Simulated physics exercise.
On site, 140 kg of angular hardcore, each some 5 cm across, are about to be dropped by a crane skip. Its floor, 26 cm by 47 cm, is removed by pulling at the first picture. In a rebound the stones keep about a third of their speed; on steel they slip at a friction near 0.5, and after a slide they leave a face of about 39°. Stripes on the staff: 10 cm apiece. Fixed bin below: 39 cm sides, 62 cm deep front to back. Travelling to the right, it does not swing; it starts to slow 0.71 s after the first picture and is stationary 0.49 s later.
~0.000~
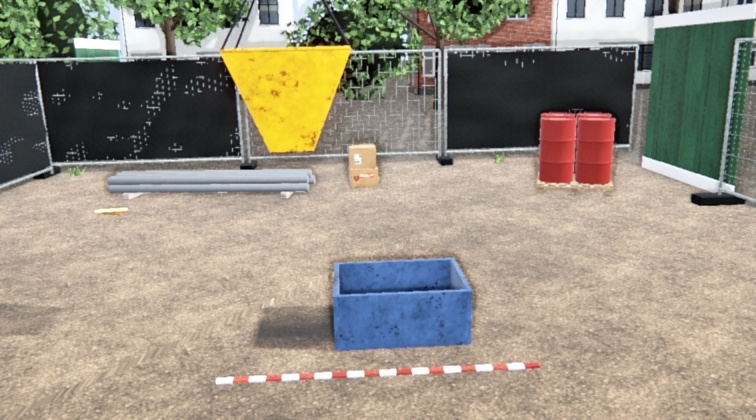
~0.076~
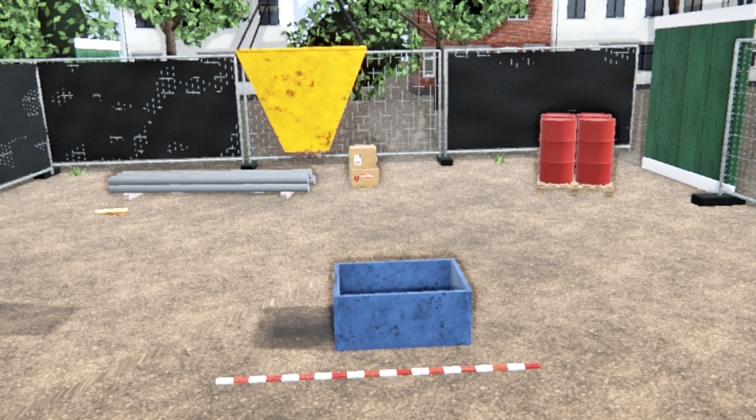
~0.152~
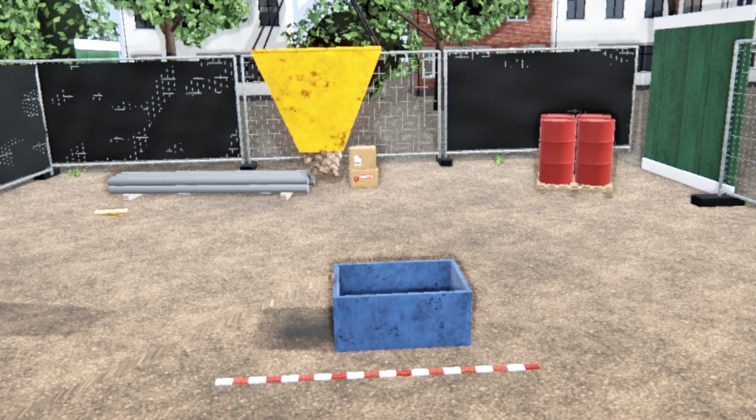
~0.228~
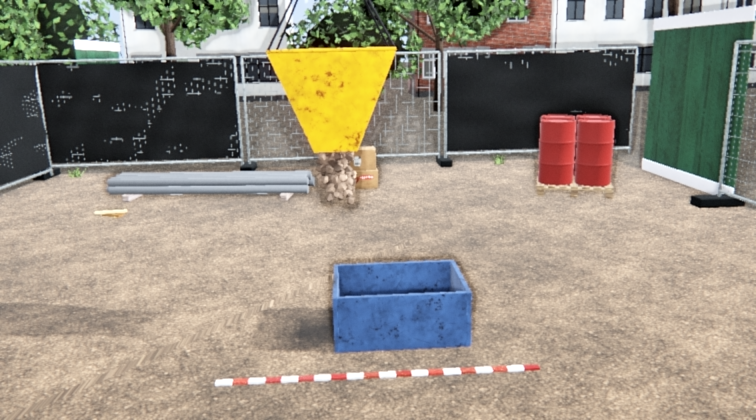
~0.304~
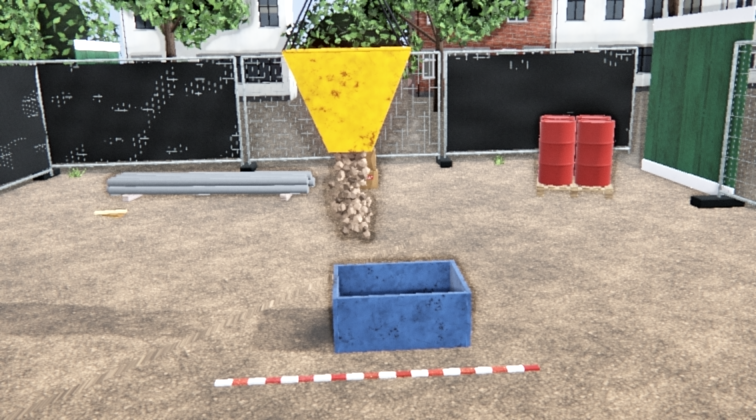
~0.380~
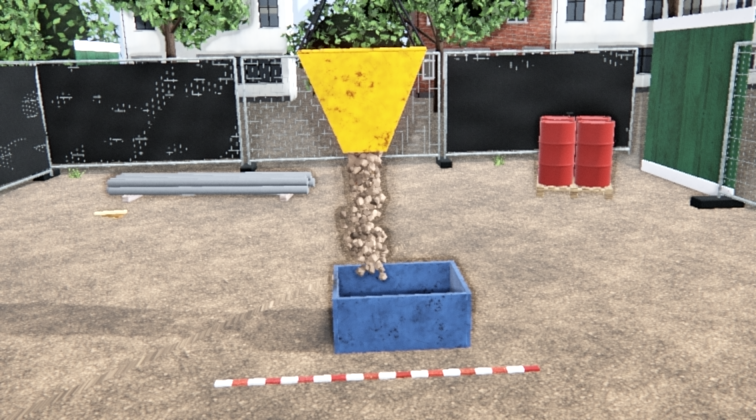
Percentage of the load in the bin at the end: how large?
About 55 per cent is there.
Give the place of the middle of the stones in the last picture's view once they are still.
Their centre ends up around (452, 319).
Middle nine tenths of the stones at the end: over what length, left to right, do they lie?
About 120 cm.
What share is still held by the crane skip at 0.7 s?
Some 35 per cent is still held.
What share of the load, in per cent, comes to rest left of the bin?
0 in a hundred, roughly.
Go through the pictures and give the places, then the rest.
In the first frame, the outlet is at (291, 143); nothing has dropped yet.
In the second frame, the outlet is at (306, 143); 3 % is out.
In the third frame, the outlet is at (321, 144); 11 % is out, the lowest stones still above the rim at (330, 167), 119 cm up.
In the fourth frame, the outlet is at (336, 144); 16 % is out, the lowest stones still above the rim at (345, 193), 101 cm up.
In the fifth frame, the outlet is at (350, 144); 23 % is out, the lowest stones still above the rim at (360, 225), 78 cm up.
In the sixth frame, the outlet is at (365, 144); 31 % is out, the lowest stones still above the rim at (375, 265), 49 cm up.
After 0.7 s, 37 % in the crane skip, 63 % falling or lying in the bin; the stones farthest right are at (454, 183).
After 1.1 s, 7 % in the crane skip, 55 % falling or lying in the bin, 38 % falling or lying beside or right of the bin; the stones farthest right are at (525, 321).
After 1.7 s, 0 % in the crane skip, 55 % falling or lying in the bin, 45 % falling or lying beside or right of the bin; the stones farthest right are at (632, 327).
After 2.6 s, 0 % in the crane skip, 55 % falling or lying in the bin, 45 % falling or lying beside or right of the bin; the stones farthest right are at (647, 328).
After 4.5 s, 0 % in the crane skip, 55 % in the bin, 45 % beside or right of the bin; the stones farthest right are at (647, 328).
